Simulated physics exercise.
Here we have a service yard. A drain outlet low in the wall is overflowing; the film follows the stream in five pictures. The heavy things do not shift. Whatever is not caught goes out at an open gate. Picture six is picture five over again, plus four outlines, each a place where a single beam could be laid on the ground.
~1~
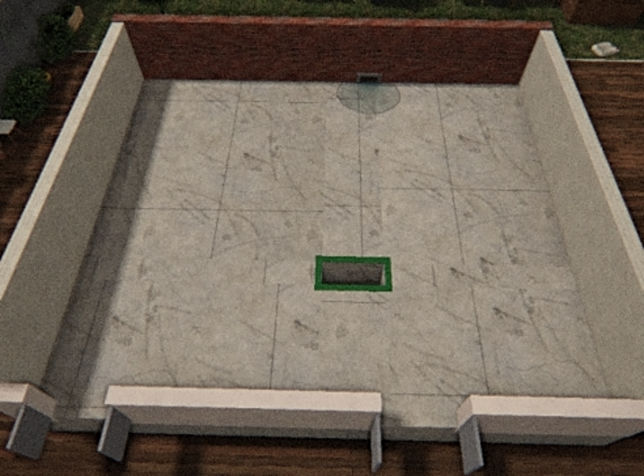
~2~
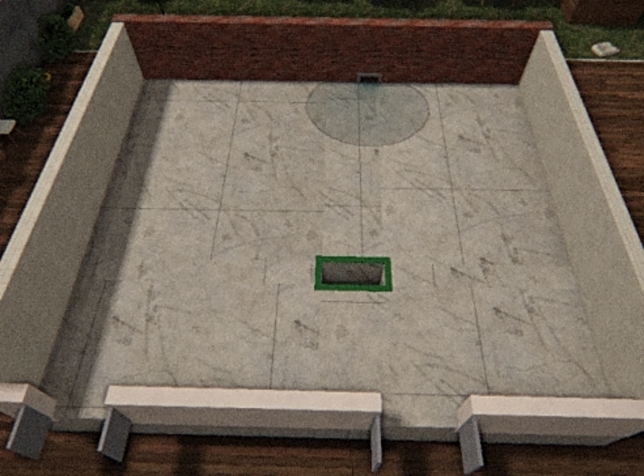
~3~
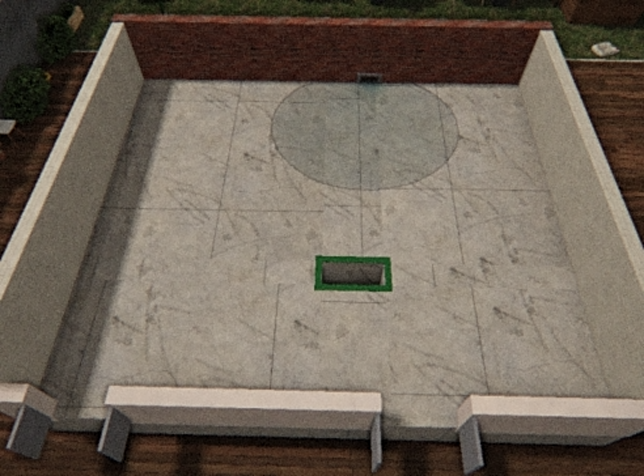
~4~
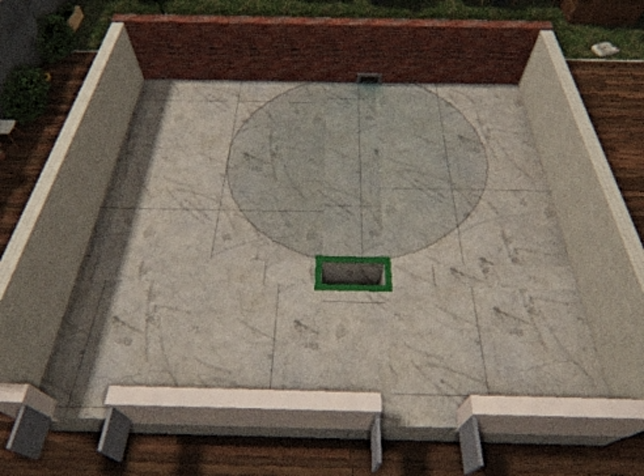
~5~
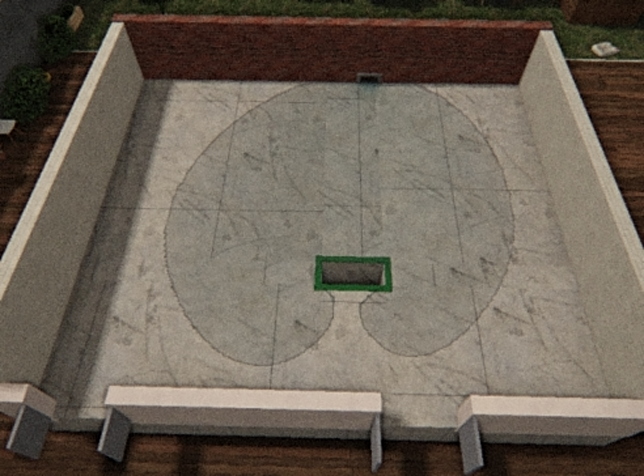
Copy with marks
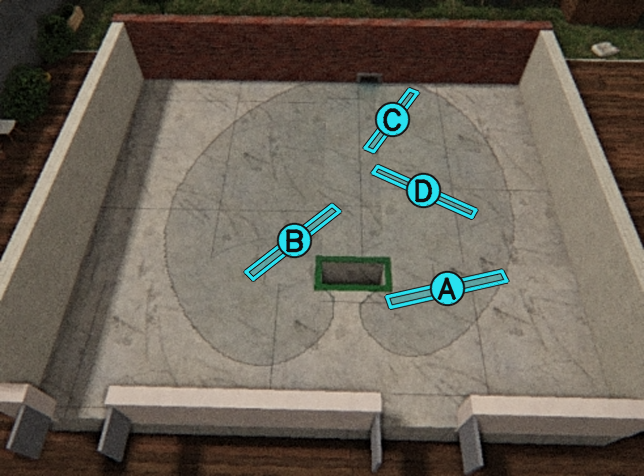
To begin with, a small round patch of water lies beside an opening in the red brick back wall of a walled, paved yard. The patch spreads wider across the paving towards the green-edged gully, then reaches it and curls around both sides, leaving a dry strip in front.
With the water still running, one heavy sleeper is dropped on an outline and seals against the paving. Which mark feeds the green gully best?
Best: A.
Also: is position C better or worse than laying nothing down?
It is worse.
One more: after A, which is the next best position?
That is position B.
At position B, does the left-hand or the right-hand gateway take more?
The left gate.
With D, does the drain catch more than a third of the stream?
No.
In cyan, A from (388, 302) to (504, 276); B from (249, 275) to (335, 208); C from (369, 149) to (413, 91); D from (375, 169) to (473, 213).
With A, about 42 % of the stream goes into the green gully, about 57 % out by the gates.
With B, about 25 % of the stream goes into the green gully, about 73 % out by the gates.
With C, about 19 % of the stream goes into the green gully, about 79 % out by the gates.
With D, about 15 % of the stream goes into the green gully, about 83 % out by the gates.
